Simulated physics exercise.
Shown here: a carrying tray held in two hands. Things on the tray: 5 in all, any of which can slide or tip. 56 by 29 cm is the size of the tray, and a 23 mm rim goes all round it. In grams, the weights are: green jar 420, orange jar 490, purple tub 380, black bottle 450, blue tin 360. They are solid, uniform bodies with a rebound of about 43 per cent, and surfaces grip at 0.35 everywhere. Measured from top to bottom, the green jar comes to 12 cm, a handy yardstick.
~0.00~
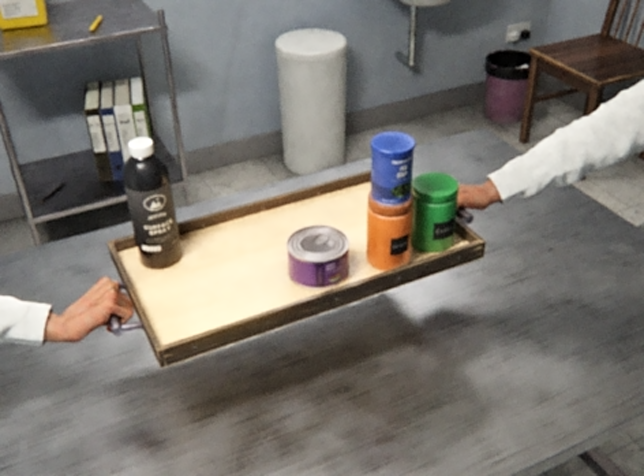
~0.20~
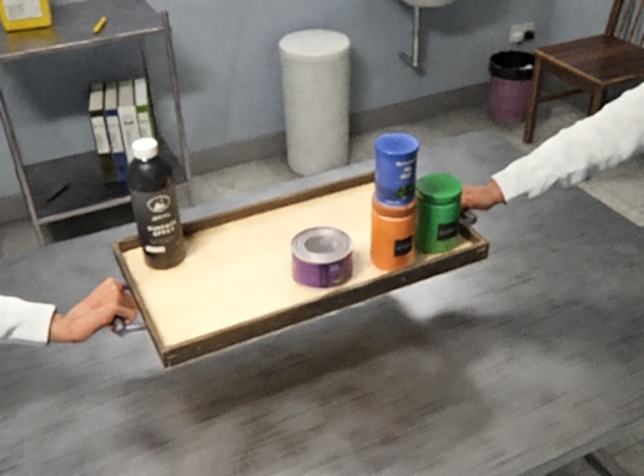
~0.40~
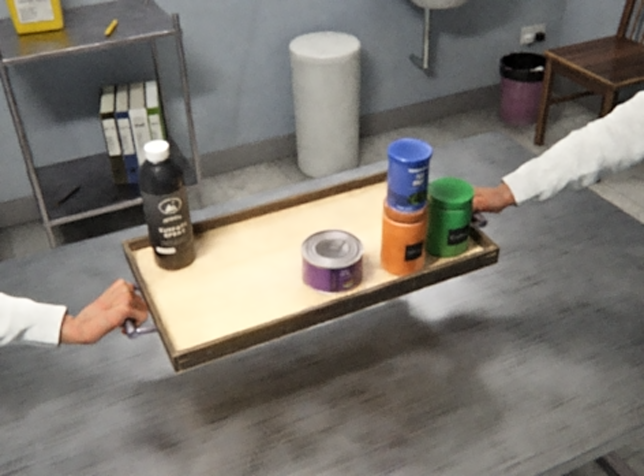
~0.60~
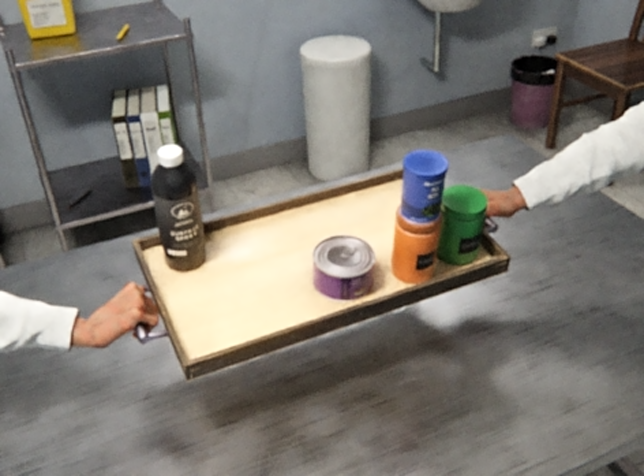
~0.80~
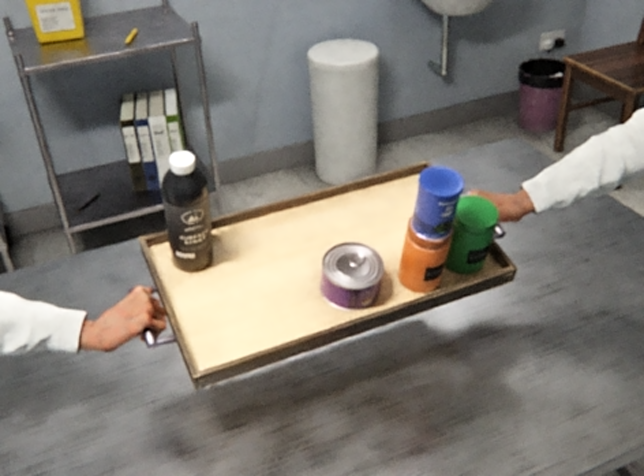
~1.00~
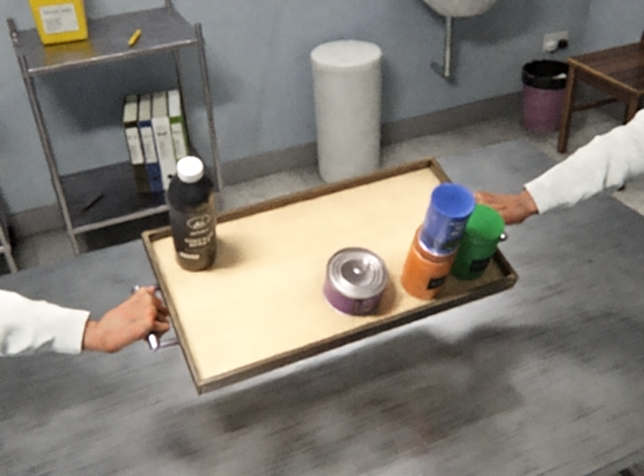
Two hands hold a tray of containers level, then tilt its near edge steadily downward.
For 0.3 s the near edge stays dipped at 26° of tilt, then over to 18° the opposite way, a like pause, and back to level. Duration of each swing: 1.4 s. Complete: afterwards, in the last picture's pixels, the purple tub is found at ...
... about (359, 275).
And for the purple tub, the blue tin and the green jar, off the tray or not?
Once it all settles, the purple tub stays on its surface, the blue tin leaves its surface and the green jar stays on its surface.
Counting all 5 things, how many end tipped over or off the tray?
3.
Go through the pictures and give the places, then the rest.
The first picture shows tray level; purple tub (318, 257); green jar (433, 213).
The second picture shows tray level; black bottle (155, 204); blue tin (396, 171).
The third picture shows tray at 2°, near edge down; green jar (448, 217); orange jar (404, 233).
The fourth picture shows tray at 7°, near edge down; black bottle (178, 208); blue tin (423, 188).
The fifth picture shows tray at 13°, near edge down; green jar (469, 236); orange jar (425, 252).
The sixth picture shows tray at 19°, near edge down; purple tub (355, 282); black bottle (193, 214).
After 1.40 s, tray at 26°, near edge down; orange jar and blue tin now off the tray; purple tub moved 3 cm near (361, 299); black bottle moved 6 cm.
After 1.90 s, tray at 26°, near edge down; black bottle now off the tray; purple tub moved 3 cm near (361, 299); green jar moved 3 cm.
After 2.60 s, tray at 2°, far edge down; purple tub moved 3 cm near (360, 275); green jar moved 3 cm.
After 3.80 s, tray at 16°, far edge down; purple tub moved 2 cm near (356, 260); green jar moved 2 cm.
In the end (5.3 s), off the tray, orange jar, black bottle and blue tin; the other 2 under 5 cm from the start. At the end, from the last picture's camera, purple tub near (359, 275).
